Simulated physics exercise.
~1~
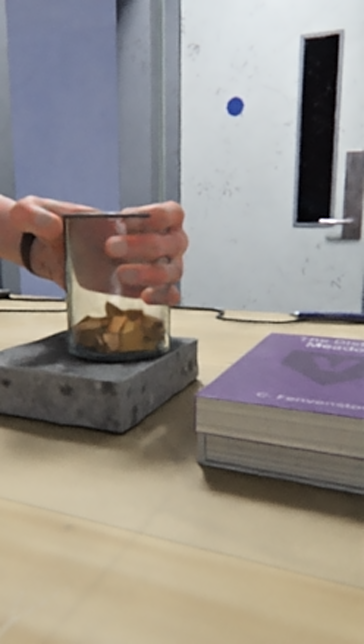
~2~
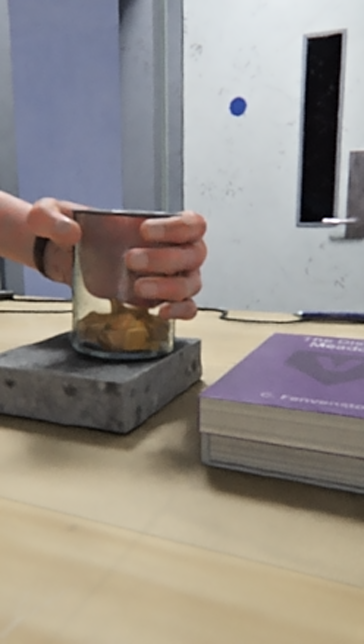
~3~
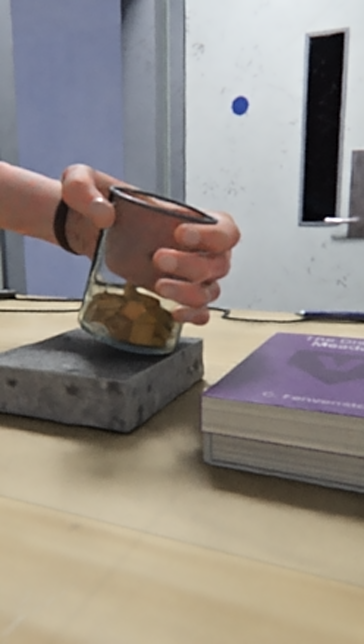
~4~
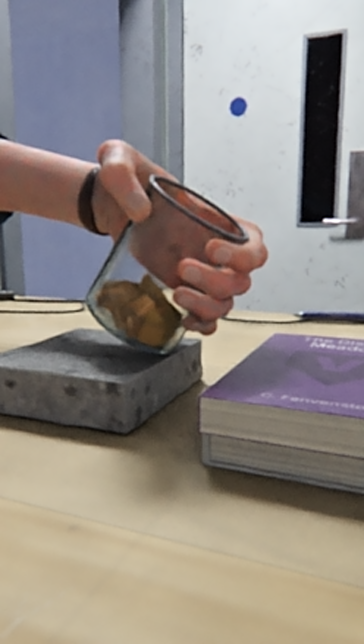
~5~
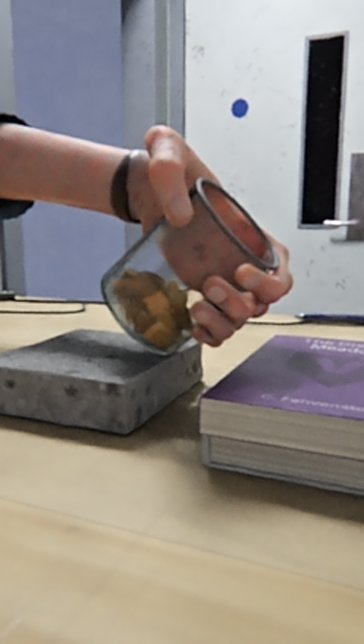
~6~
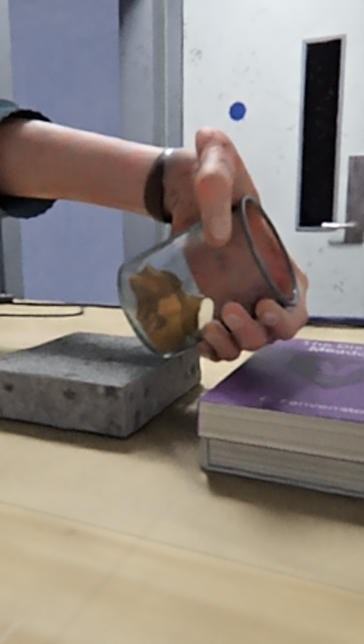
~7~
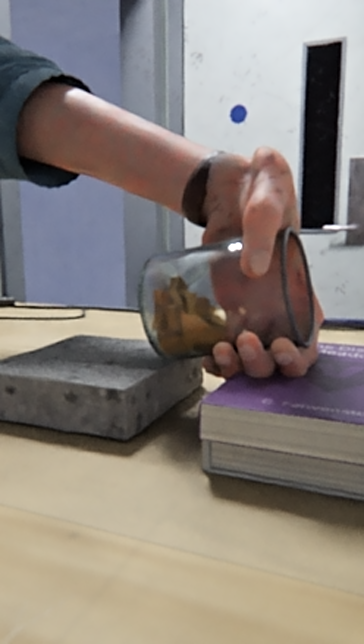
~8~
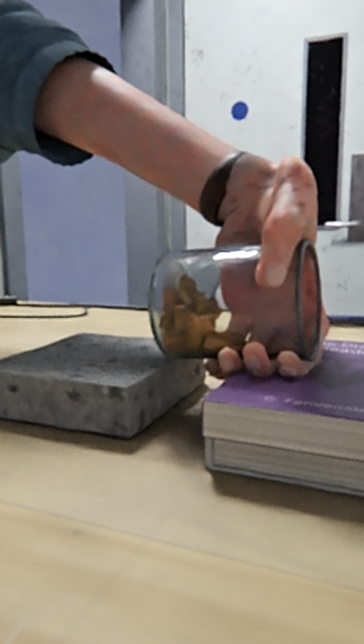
The clip shows a hand lifting a clear glass of loose, dry brownish-yellow pieces from a grey slab and tipping it rightward onto its side, until its rim end rests on a purple-covered book pile, with the pieces still inside and the hand still holding it.
